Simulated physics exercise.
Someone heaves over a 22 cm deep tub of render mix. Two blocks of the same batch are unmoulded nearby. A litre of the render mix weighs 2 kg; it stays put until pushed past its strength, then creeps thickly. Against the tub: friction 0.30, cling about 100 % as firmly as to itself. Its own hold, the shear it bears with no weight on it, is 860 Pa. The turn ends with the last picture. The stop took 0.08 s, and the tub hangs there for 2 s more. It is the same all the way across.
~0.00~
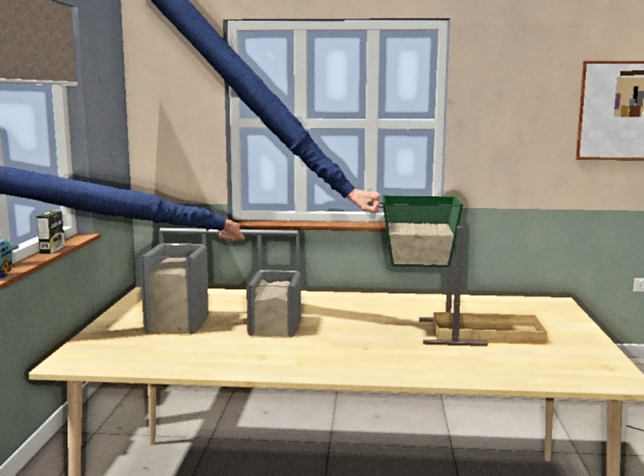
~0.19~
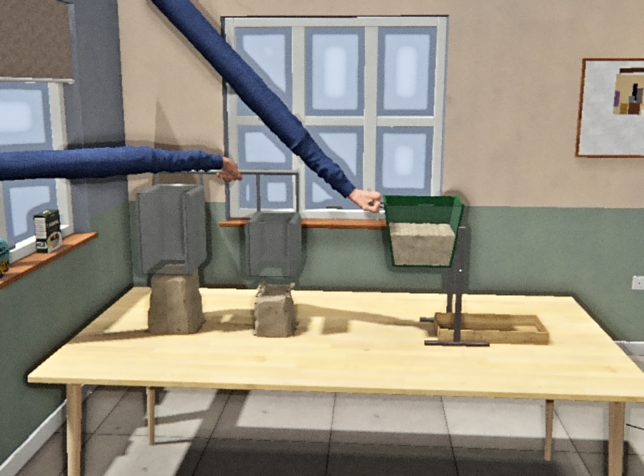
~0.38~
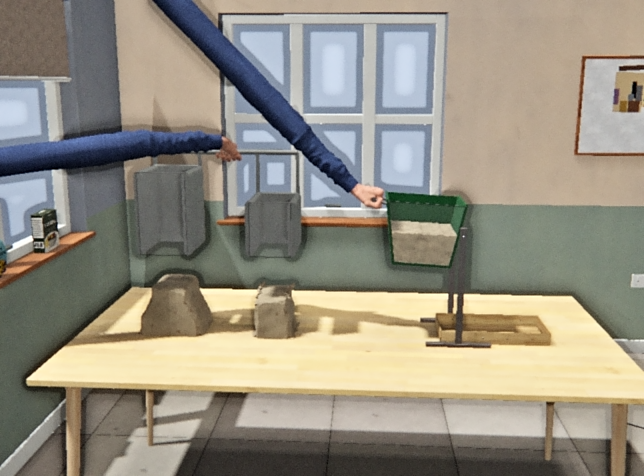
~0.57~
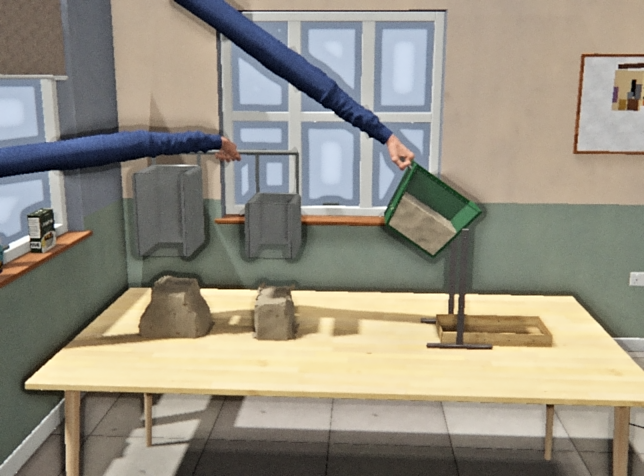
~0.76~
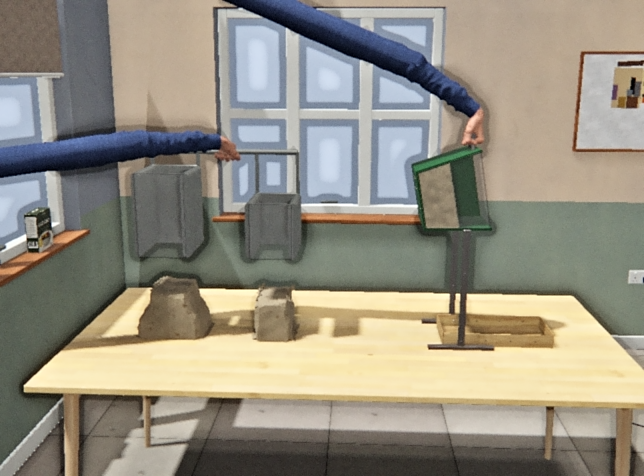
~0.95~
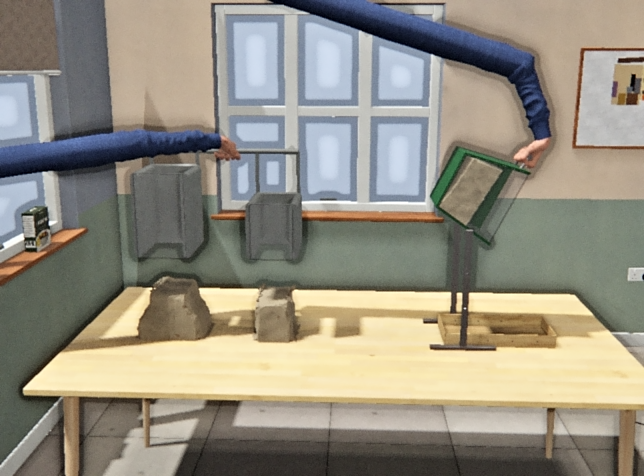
The clip shows one hand lifting two grey moulds off two blocks on a table, the left block slumping into a wider mound, then another hand turning a green tub of greyish-brown mix clockwise past upright on its side.
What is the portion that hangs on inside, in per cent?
About 6 %.
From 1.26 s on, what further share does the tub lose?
About 25 %.
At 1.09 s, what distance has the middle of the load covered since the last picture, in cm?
Some 10 cm.
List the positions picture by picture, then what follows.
Handle-side rim at (385, 204), tilt 0 degrees; top of the render mix at (392, 234); blocks stand 26 cm, 17 cm (left to right), in the first frame.
Handle-side rim at (386, 204), tilt 0 degrees; top of the render mix at (393, 234); blocks stand 23 cm, 16 cm (left to right), in the second frame.
Handle-side rim at (389, 201), tilt 3 degrees; top of the render mix at (395, 232); blocks stand 19 cm, 16 cm (left to right), in the third frame.
Handle-side rim at (418, 168), tilt 35 degrees; top of the render mix at (405, 198); blocks stand 19 cm, 16 cm (left to right), in the fourth frame.
Handle-side rim at (482, 153), tilt 80 degrees; top of the render mix at (449, 165); blocks stand 19 cm, 16 cm (left to right), in the fifth frame.
Handle-side rim at (529, 175), tilt 116 degrees; top of the render mix at (473, 160); blocks stand 19 cm, 16 cm (left to right), in the sixth frame.
After 1.09 s, the tub is at 116 degrees and holds 90 %.
After 1.26 s, the tub is at 116 degrees and holds 30 %.
After 1.43 s, the tub is at 116 degrees and holds 6 %.
After 1.60 s, the tub is at 116 degrees and holds 6 %.
After 2.95 s, at the end, the tub is at 116 degrees and holds 6 %.
